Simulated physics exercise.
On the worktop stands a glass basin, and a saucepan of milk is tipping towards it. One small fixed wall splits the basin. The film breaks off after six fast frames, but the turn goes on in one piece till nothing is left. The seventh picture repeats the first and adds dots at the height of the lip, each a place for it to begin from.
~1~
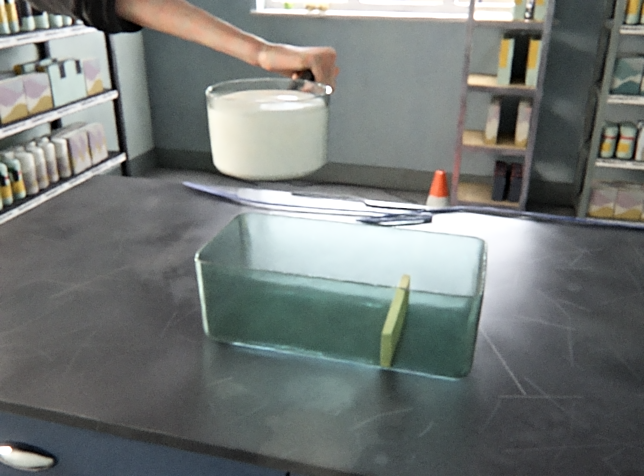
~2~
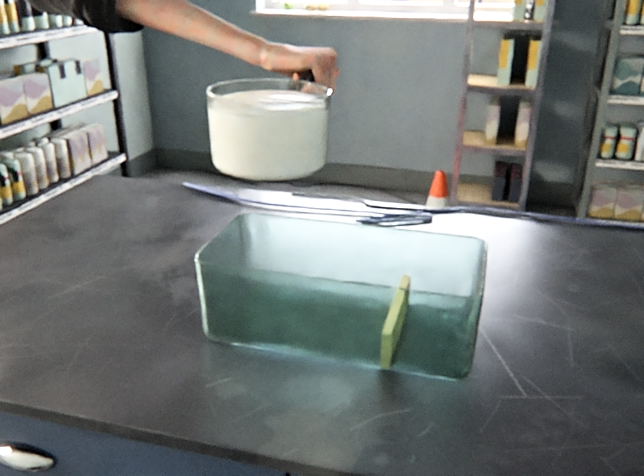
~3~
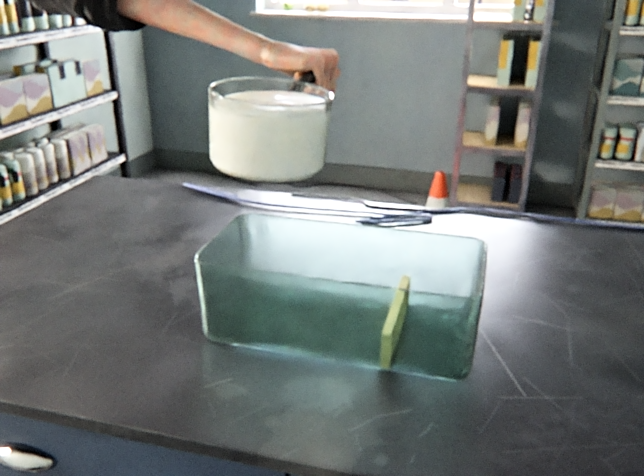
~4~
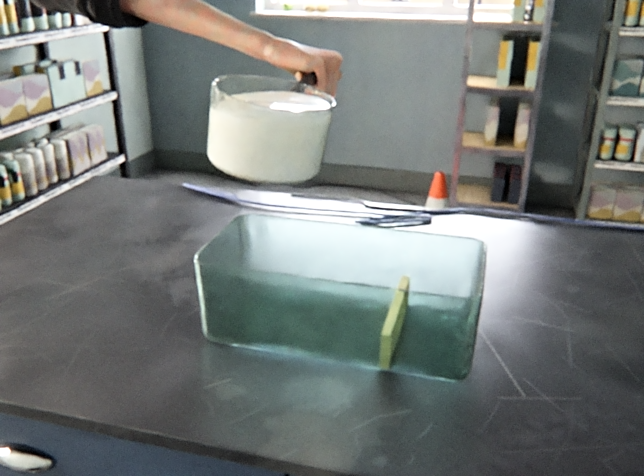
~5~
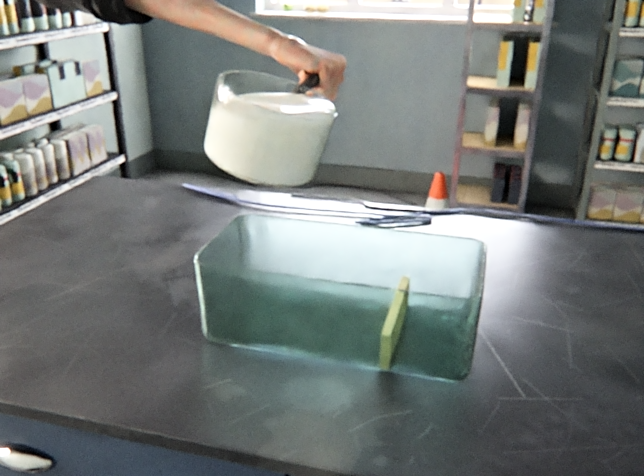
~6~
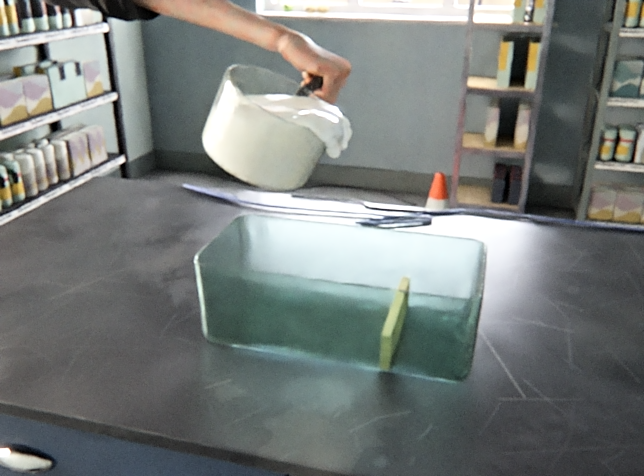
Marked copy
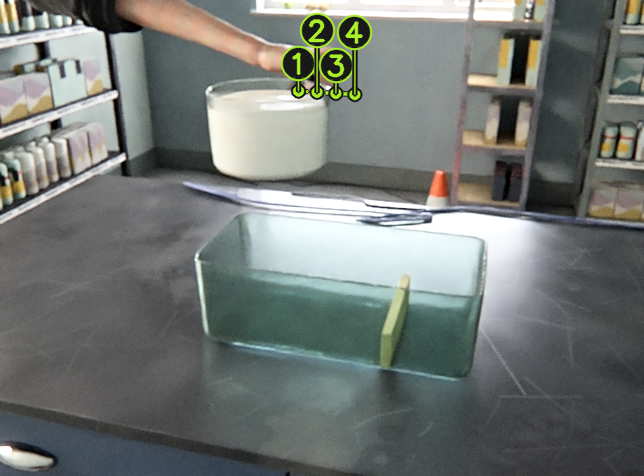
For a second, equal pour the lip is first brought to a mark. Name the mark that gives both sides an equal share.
The answer is dot 3.
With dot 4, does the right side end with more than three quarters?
No, it does not.
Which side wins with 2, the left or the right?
The left one.
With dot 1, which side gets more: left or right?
The left side.
In lime, 1 at (298, 91); 2 at (317, 92); 3 at (335, 93); 4 at (354, 94).
For dot 1, about 96 % ends left of the wall and 2 % right of it.
For dot 2, about 74 % ends left of the wall and 24 % right of it.
For dot 3, about 46 % ends left of the wall and 52 % right of it.
For dot 4, about 35 % ends left of the wall and 63 % right of it.
